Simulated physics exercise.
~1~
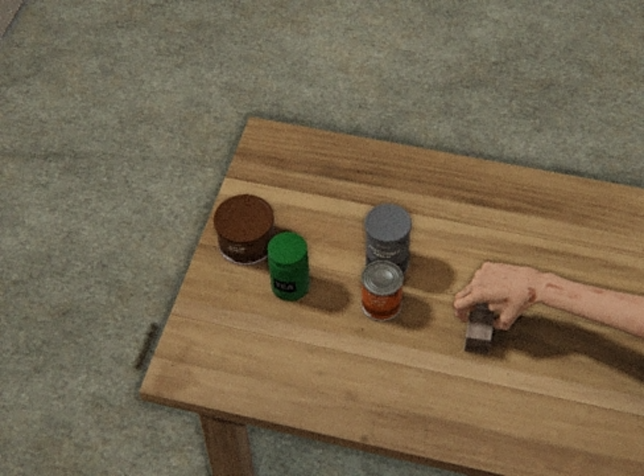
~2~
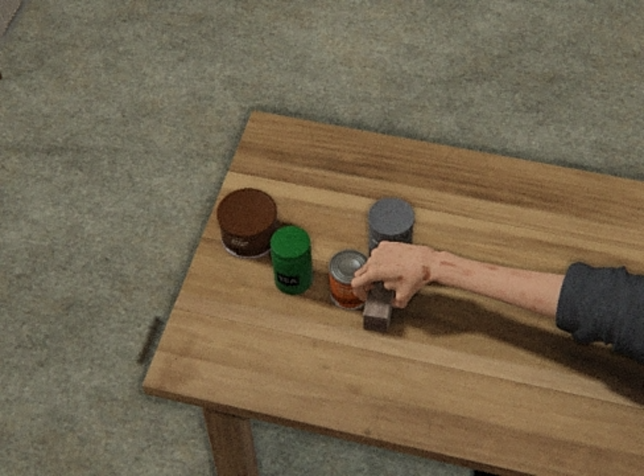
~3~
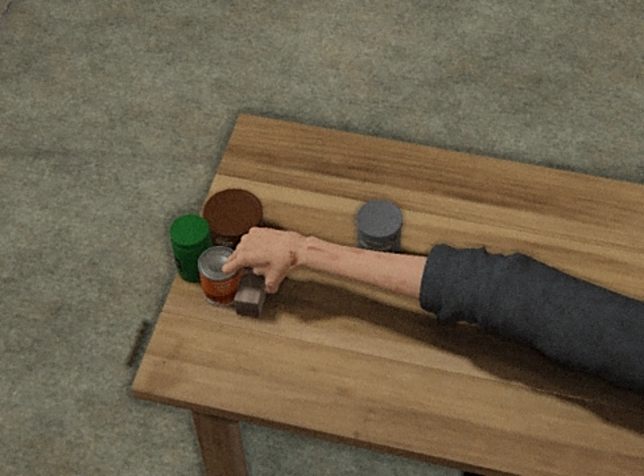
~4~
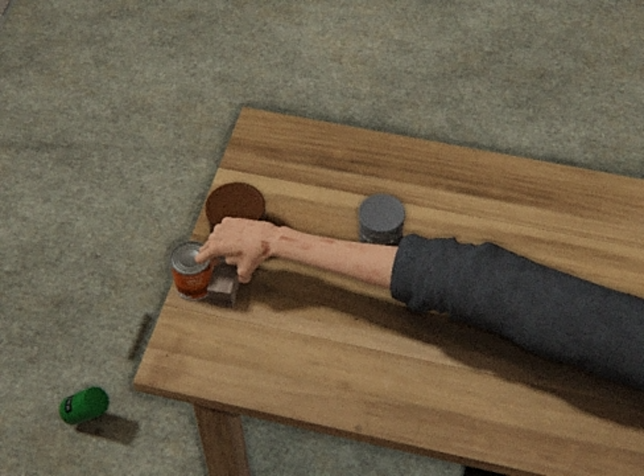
On a bare-edged wooden table above a mottled grey-green floor stand a brown tub, a green jar, a grey tin and an orange tin. A hand reaching in from the right holds a small block beside the orange tin. It slides the block left, pushing the orange tin toward the green jar. The arm stretches farther across, and the green jar is driven to the table's left edge, then drops off. At the end the jar lies on the floor, the orange tin stands near the edge by the block, and the tub and grey tin remain in place.
